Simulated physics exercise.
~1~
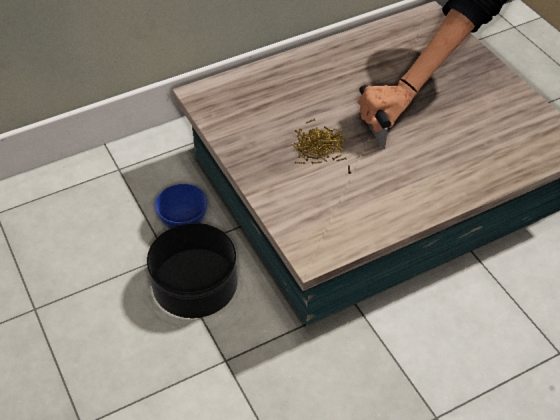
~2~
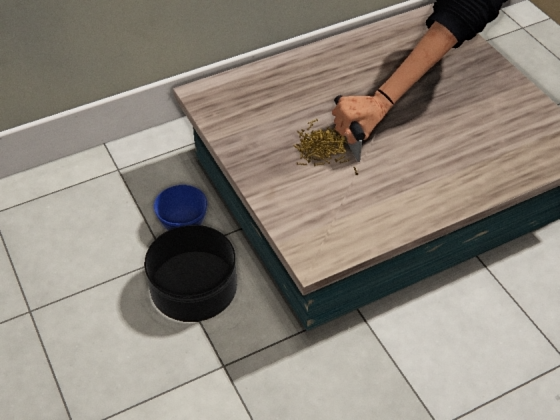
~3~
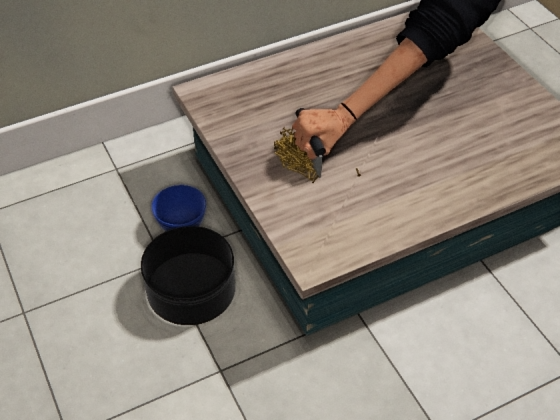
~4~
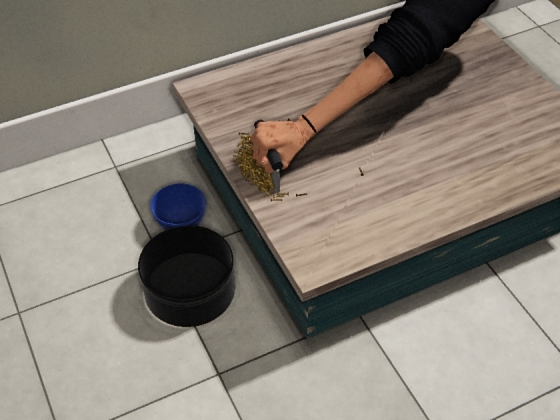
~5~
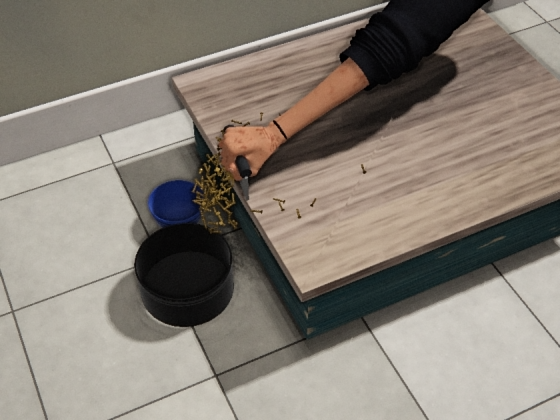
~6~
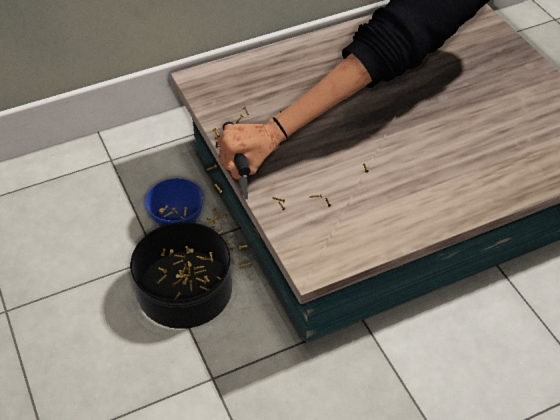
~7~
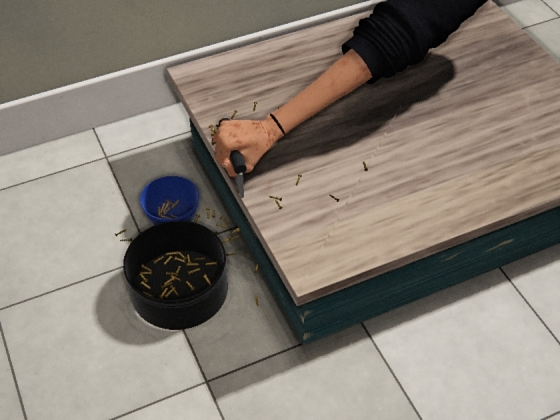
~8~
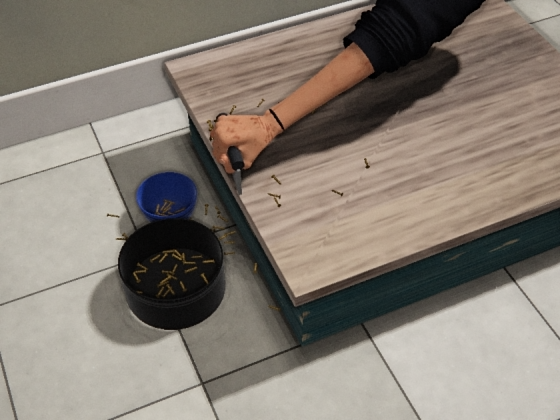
The clip opens on a low wood-topped platform on a tiled floor, with a hand holding a dark-handled scraper beside a small heap of brass-coloured screws. A black pot and a smaller blue bowl stand on the tiles off the left side. The hand pushes the heap left across the top, leaving a few stragglers behind. At the edge the scraper stops, and the screws spill over and drop. Many land in the black pot and a few in the blue bowl, while others miss and scatter on the floor, and some remain on top.
